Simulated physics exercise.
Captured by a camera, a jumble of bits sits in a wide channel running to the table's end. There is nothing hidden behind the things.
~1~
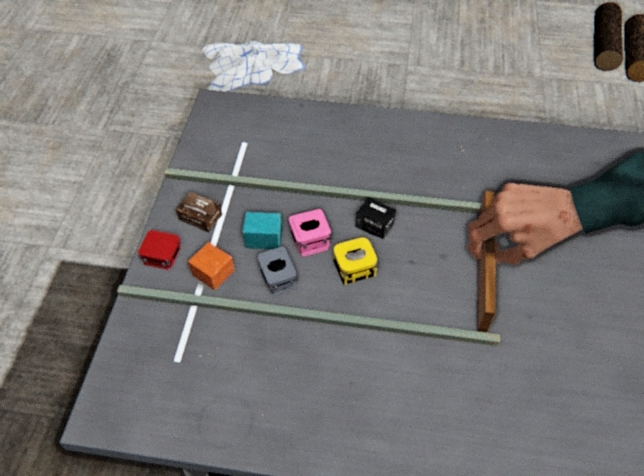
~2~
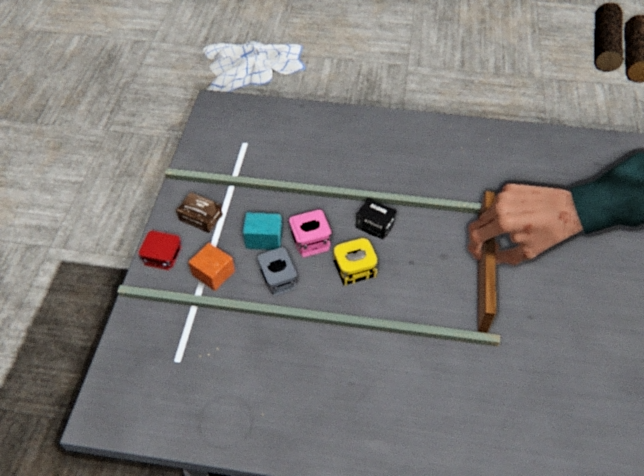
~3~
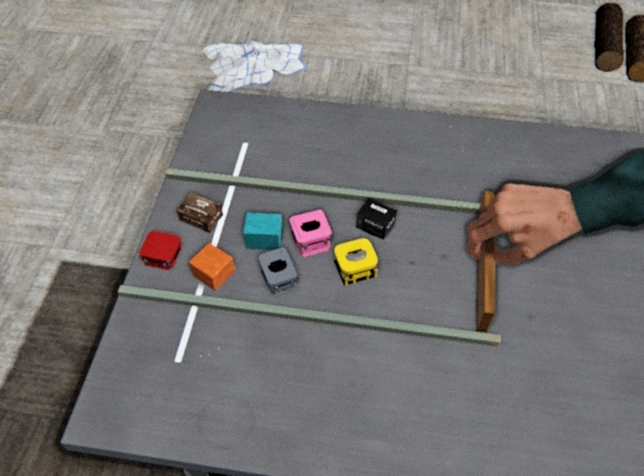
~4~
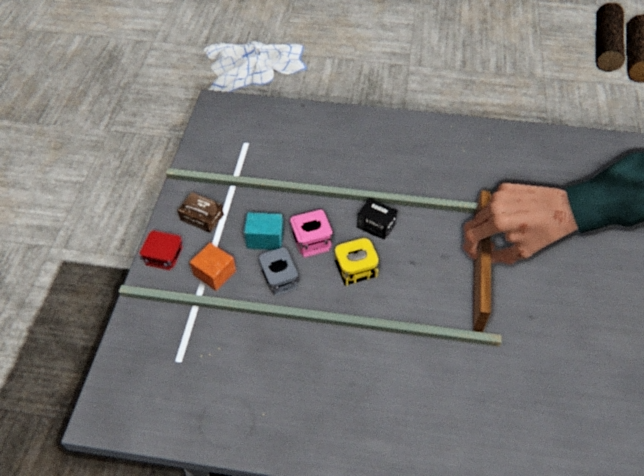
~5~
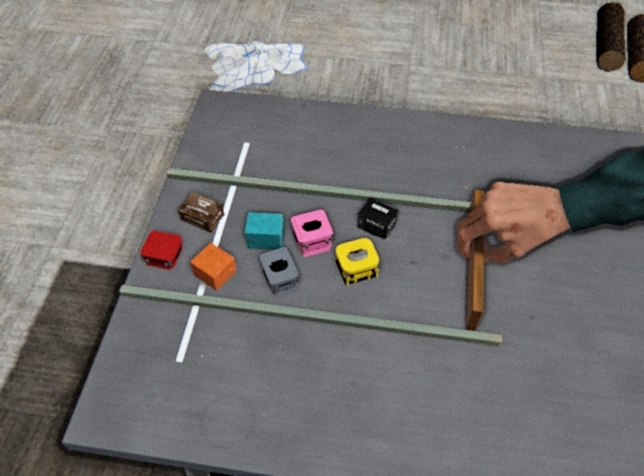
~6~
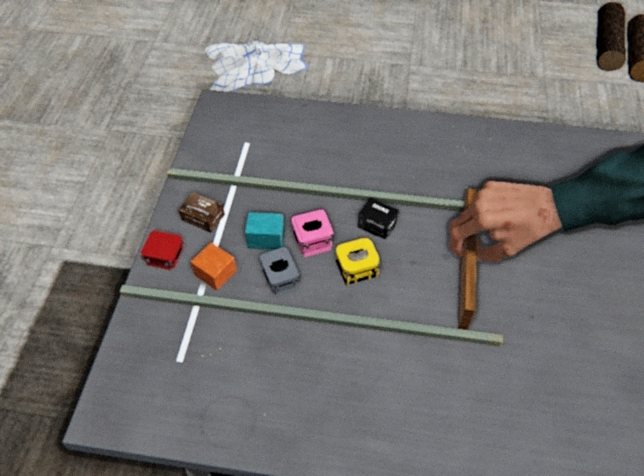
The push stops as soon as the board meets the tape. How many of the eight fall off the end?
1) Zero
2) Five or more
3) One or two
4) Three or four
Option 3: One or two.
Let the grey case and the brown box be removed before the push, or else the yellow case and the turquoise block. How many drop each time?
0 for the first case, 0 for the second.
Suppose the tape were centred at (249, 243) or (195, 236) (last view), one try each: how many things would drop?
Result, try by try: 0, 2.
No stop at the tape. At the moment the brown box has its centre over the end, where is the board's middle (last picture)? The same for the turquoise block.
The brown box puts it at (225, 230), the turquoise block at (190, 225).
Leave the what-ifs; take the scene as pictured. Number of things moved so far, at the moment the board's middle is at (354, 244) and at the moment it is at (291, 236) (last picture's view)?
Note: First position 3; second position 5.
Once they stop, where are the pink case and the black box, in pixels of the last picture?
Roughly at (186, 205) and at (215, 186), in that order.
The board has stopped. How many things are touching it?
It's 3.
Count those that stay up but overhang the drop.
The count is 0.
Soon after, none off yet; red case at rest near (163, 251); brown box at rest near (202, 212); orange block at rest near (214, 267).
In the end, the number that fall off is one or two; gone, brown box and red case.
